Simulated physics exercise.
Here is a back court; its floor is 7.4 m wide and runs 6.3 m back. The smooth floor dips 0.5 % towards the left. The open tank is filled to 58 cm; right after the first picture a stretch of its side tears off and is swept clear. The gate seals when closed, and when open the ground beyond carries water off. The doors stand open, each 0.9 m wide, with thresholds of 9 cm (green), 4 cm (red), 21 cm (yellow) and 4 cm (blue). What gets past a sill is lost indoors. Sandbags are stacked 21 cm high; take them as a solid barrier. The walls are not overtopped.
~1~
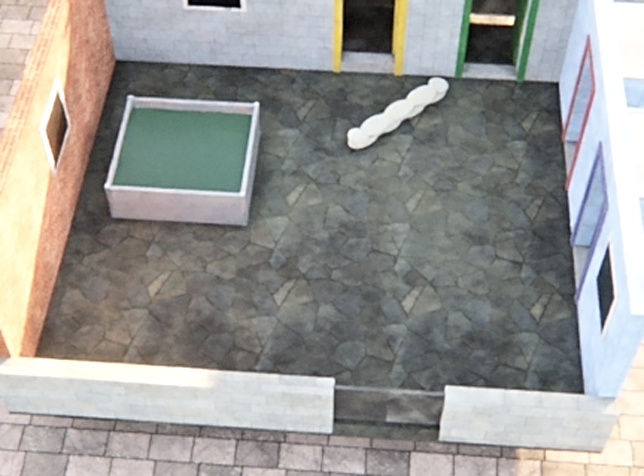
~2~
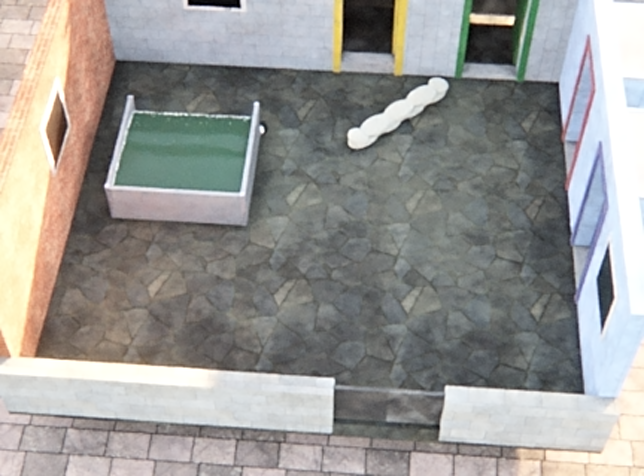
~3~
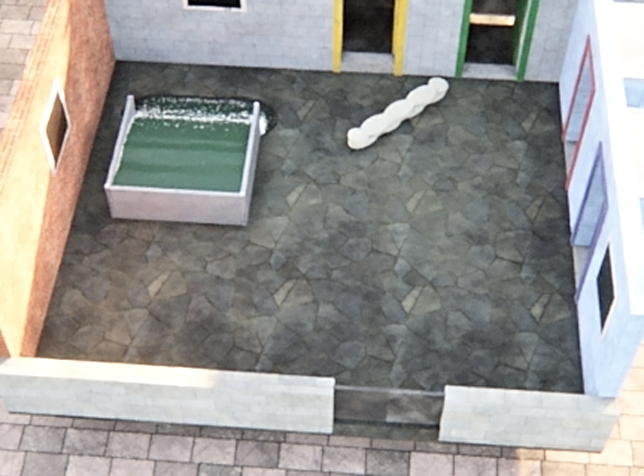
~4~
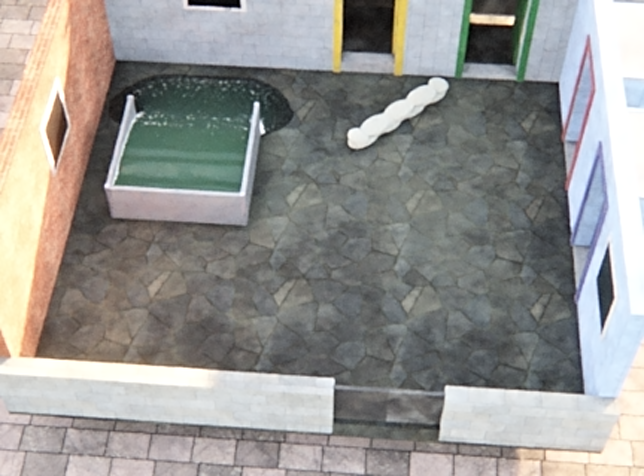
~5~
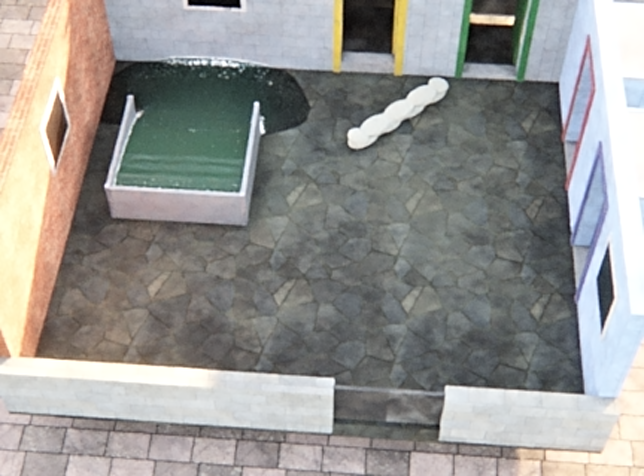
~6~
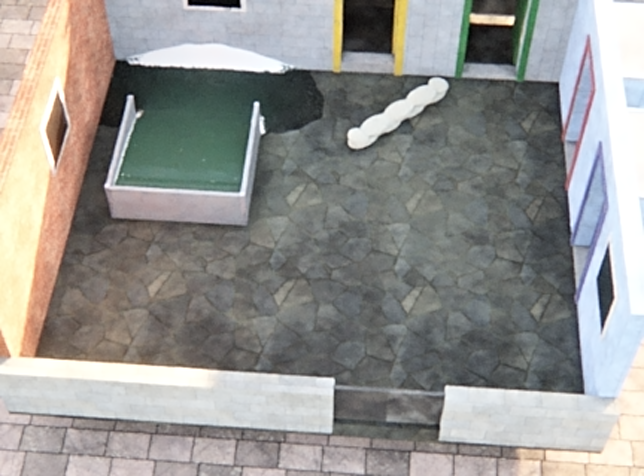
A stone-paved back court, seen from high above its low front wall, lies between an orange brick wall on the left and a pale bluish wall on the right. A grey-walled open tank of green water stands at upper left, with white twisted sandbags near the yellow and green doorways. The tank's far side gives way, and water pours out backward, spreads across the floor and froths white along the back wall, while the camera stays still.
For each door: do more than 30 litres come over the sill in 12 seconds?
The water let in: At the green door it does not reach the limit; at the red door it does not reach the limit; at the yellow door it keeps below the limit; at the blue door it keeps below the limit.
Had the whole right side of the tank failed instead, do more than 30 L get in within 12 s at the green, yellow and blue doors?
Against that limit: Green below, yellow not over, blue above.
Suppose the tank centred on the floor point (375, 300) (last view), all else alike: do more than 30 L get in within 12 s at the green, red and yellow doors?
Against that limit: Green over, red over, yellow below.
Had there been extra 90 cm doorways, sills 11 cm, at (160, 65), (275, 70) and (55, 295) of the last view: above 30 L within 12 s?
In turn: Past it, above, under.
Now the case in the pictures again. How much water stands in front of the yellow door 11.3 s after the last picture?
Some 6.0 cm.
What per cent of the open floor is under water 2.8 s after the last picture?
About 35 per cent.
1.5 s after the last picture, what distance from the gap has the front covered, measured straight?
Roughly 4.8 m.
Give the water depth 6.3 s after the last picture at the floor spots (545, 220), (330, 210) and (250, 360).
Roughly 2, 2 and 3 cm, in turn.
Then, 0.7 s after the last picture water covers 15 % of the floor and is deepest (48 cm) near (116, 61); green door not reached, red door not reached, yellow door 6 cm at the sill, 0 L in, blue door not reached.
Then, 1.5 s after the last picture water covers 20 % of the floor and is deepest (40 cm) near (116, 61); green door 2 cm at the sill, 0 L in, red door not reached, yellow door 11 cm at the sill, 0 L in, blue door not reached.
Then, 2.8 s after the last picture water covers 35 % of the floor and is deepest (26 cm) near (417, 84); green door 5 cm at the sill, 0 L in, red door not reached, yellow door 15 cm at the sill, 0 L in, blue door not reached.
Then, 6.3 s after the last picture water covers 70 % of the floor and is deepest (14 cm) near (190, 120); green door 2 cm at the sill, 0 L in, red door 3 cm at the sill, 1 L in, yellow door 9 cm at the sill, 3 L in, blue door 1 cm at the sill, 0 L in.
Then, 11.3 s after the last picture water covers 85 % of the floor and is deepest (10 cm) near (83, 379); green door 1 cm at the sill, 0 L in, red door 1 cm at the sill, 2 L in, yellow door 6 cm at the sill, 3 L in, blue door 4 cm at the sill, 0 L in.
